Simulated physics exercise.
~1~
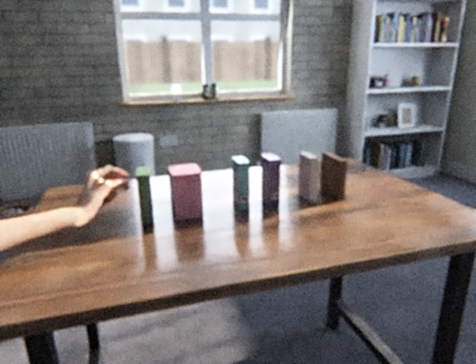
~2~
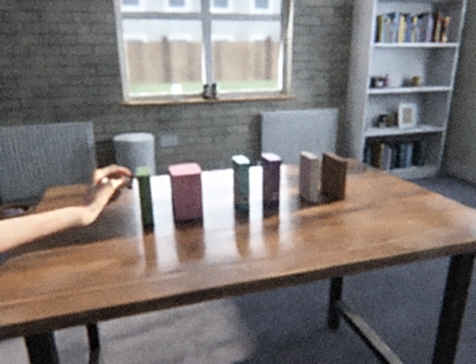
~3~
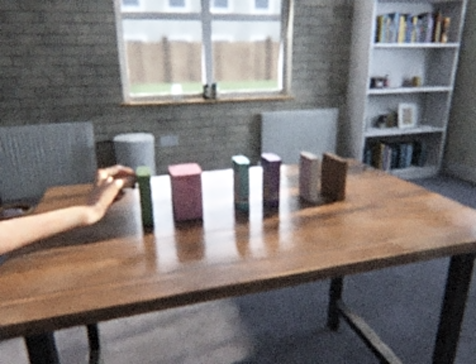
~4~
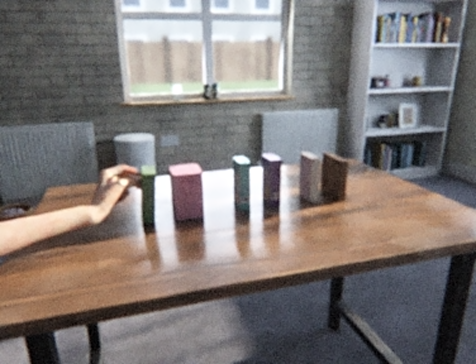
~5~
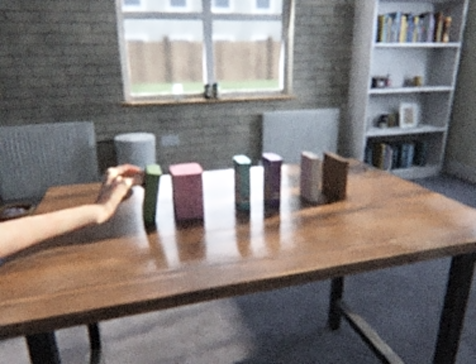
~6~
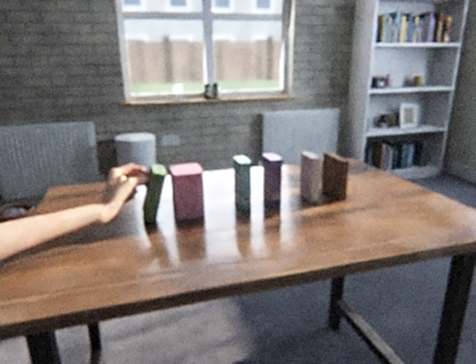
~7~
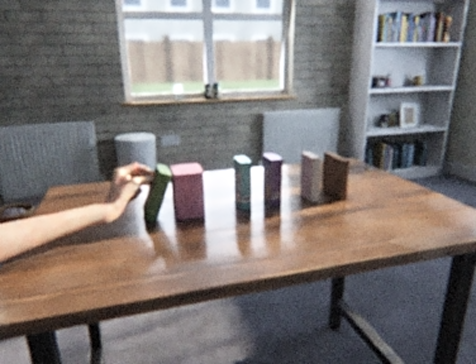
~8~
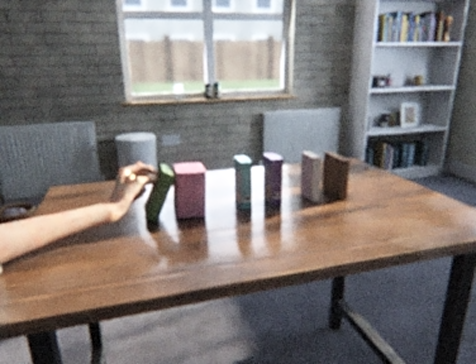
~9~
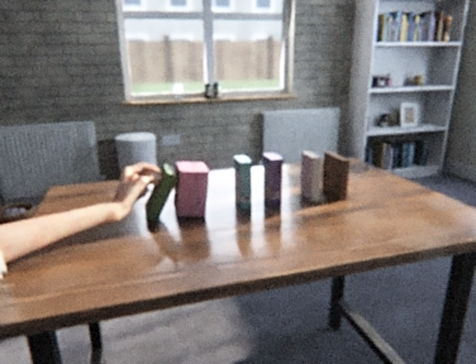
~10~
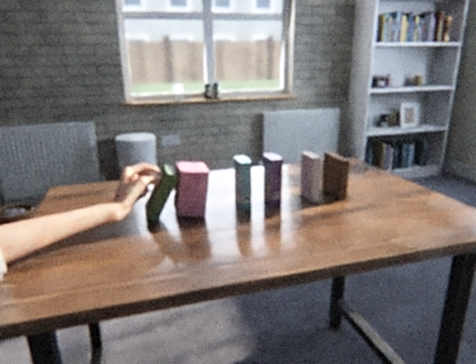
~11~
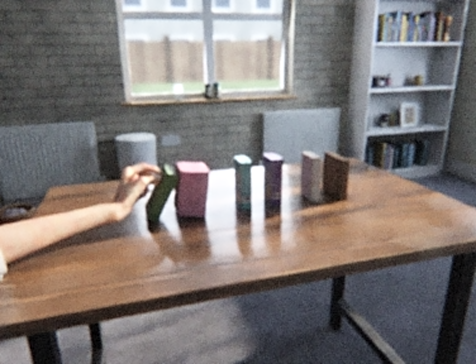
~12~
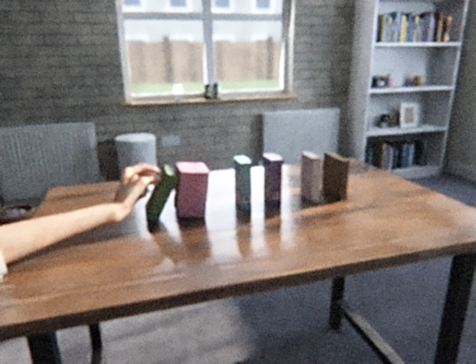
In a room with a brick wall, a window and a bookshelf, six flat blocks and packets stand on end in a line across a wooden table. A hand reaches in from the left and presses near the top of the green block at that end. The green block slowly tips to the right until it meets the thick pink block beside it. The pink block tilts slightly and stops, with the green one leaning against it. The turquoise, purple, white and brown pieces stay upright, and the hand remains beside the green block.
